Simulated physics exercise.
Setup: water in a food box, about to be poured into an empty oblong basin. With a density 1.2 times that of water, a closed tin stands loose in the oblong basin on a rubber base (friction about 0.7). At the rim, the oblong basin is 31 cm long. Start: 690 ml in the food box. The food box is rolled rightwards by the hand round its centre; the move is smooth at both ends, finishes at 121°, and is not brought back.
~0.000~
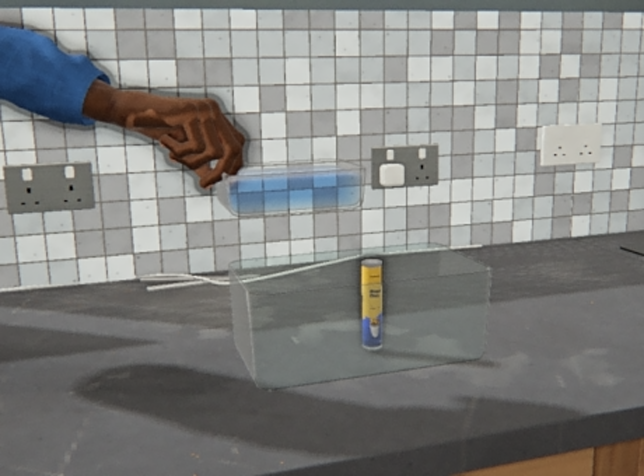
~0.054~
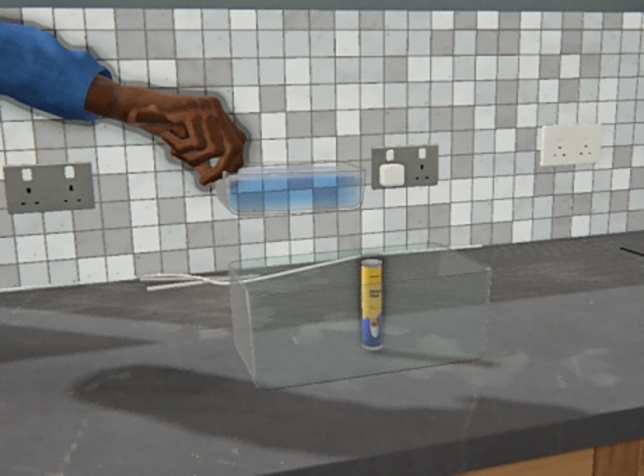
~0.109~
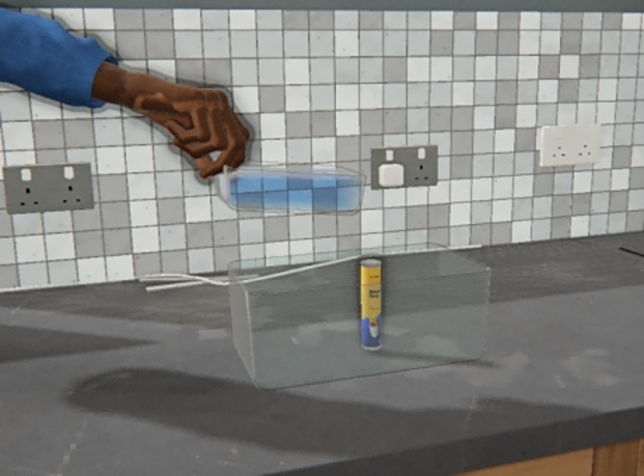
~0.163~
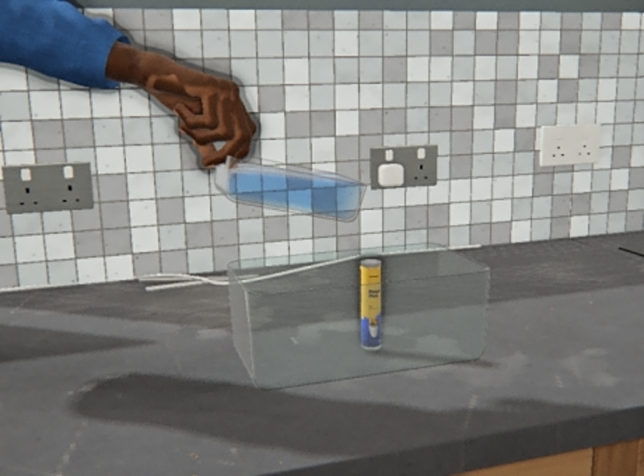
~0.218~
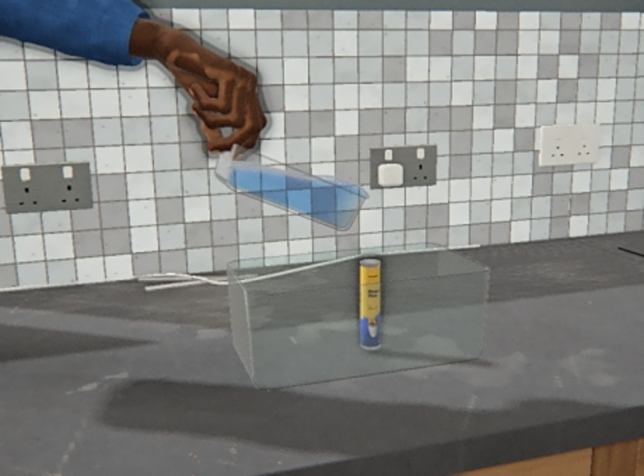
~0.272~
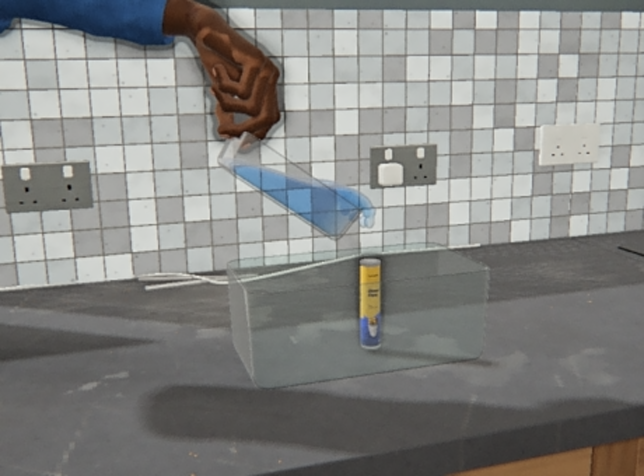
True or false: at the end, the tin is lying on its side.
False.
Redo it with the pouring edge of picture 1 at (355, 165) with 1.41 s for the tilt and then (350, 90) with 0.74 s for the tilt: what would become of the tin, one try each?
Trial 1 - tin stays standing; trial 2 - tin stays standing.
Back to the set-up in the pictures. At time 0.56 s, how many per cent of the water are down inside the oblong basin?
About 94%.
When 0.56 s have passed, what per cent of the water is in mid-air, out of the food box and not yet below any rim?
4 per cent.
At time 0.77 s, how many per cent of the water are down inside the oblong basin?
I'd say roughly 98 in a hundred of it.
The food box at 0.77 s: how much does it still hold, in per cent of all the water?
0 per cent or thereabouts.
After 0.56 s the tilt is 105° and 2 per cent is still to pour; the tin stands where it began.
After 0.77 s the tilt is 121° and 0 per cent is still to pour; the tin stands where it began.
After 1.00 s the tilt is 121° and 0 per cent is still to pour; the tin stands where it began.
After 1.24 s the tilt is 121° and 0 per cent is still to pour; the tin stands where it began.
In the end the tin stands where it began.
